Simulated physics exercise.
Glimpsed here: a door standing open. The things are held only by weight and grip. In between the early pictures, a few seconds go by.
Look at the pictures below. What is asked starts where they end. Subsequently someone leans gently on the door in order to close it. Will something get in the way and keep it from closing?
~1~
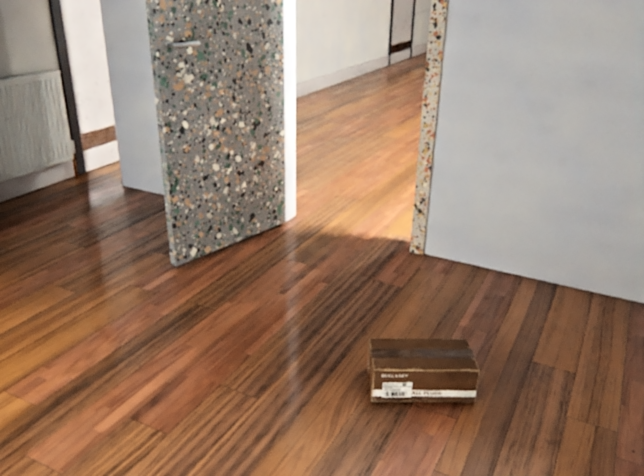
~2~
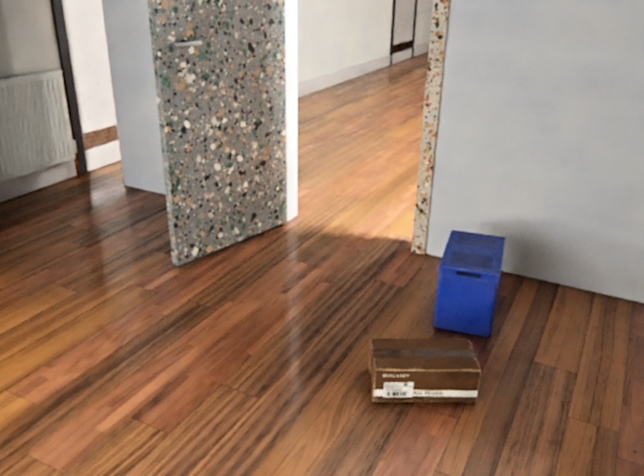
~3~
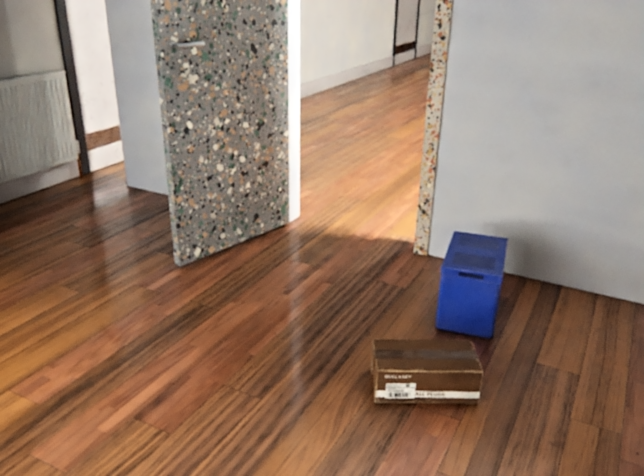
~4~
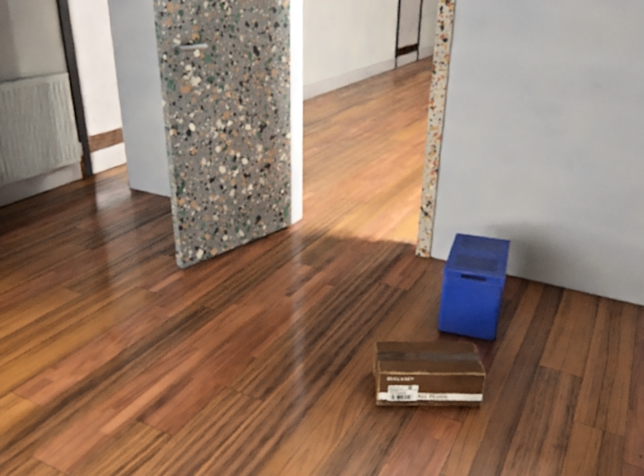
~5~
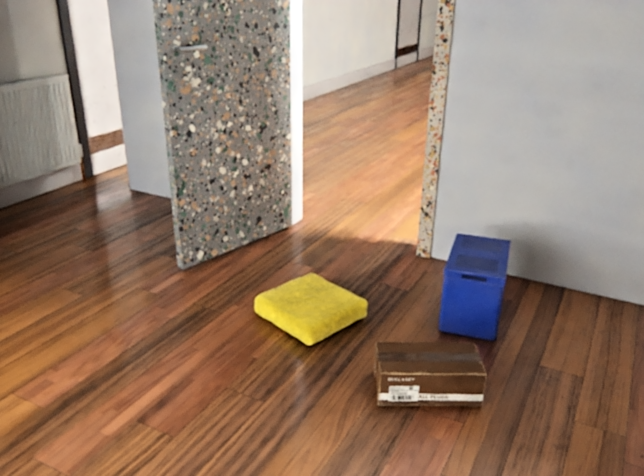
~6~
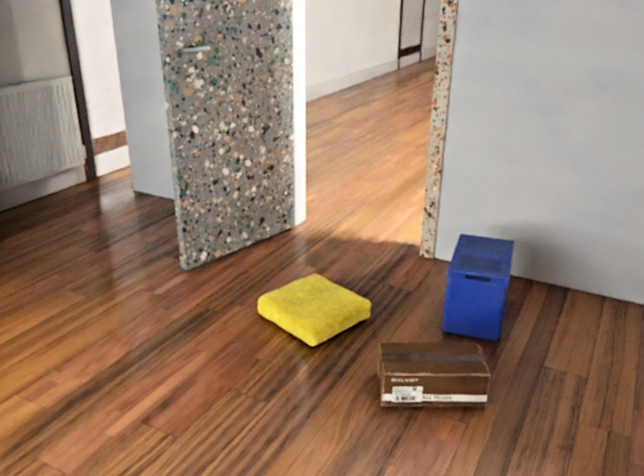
No, it closes fully.
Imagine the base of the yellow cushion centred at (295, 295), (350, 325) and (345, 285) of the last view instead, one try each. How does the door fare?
In the first case it swings home; in the second case it swings home; in the third case it gets caught partway.
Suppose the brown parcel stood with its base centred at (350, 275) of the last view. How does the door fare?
Well, after that the door gets caught.
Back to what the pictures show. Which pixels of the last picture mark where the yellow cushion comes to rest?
Around (321, 310).
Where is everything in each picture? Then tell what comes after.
The first frame shows door wide open and still.
The second frame shows door wide open and still; blue tote (470, 282); brown parcel (422, 370).
The third frame shows door wide open and still; blue tote (472, 283); brown parcel (424, 371).
The fourth frame shows door wide open and still; blue tote (474, 285); brown parcel (426, 373).
The fifth frame shows door wide open and still; blue tote (475, 285); brown parcel (427, 373).
The sixth frame shows door wide open and still; yellow cushion (314, 307); blue tote (479, 286).
Then, 1.30 s on from there, door at 68°.
Then, 2.10 s on from there, door at 34°; yellow cushion shifted a little near (321, 310).
In the end, door at 0°; all 3 unmoved. At the end, from the last picture's camera, yellow cushion near (321, 310).
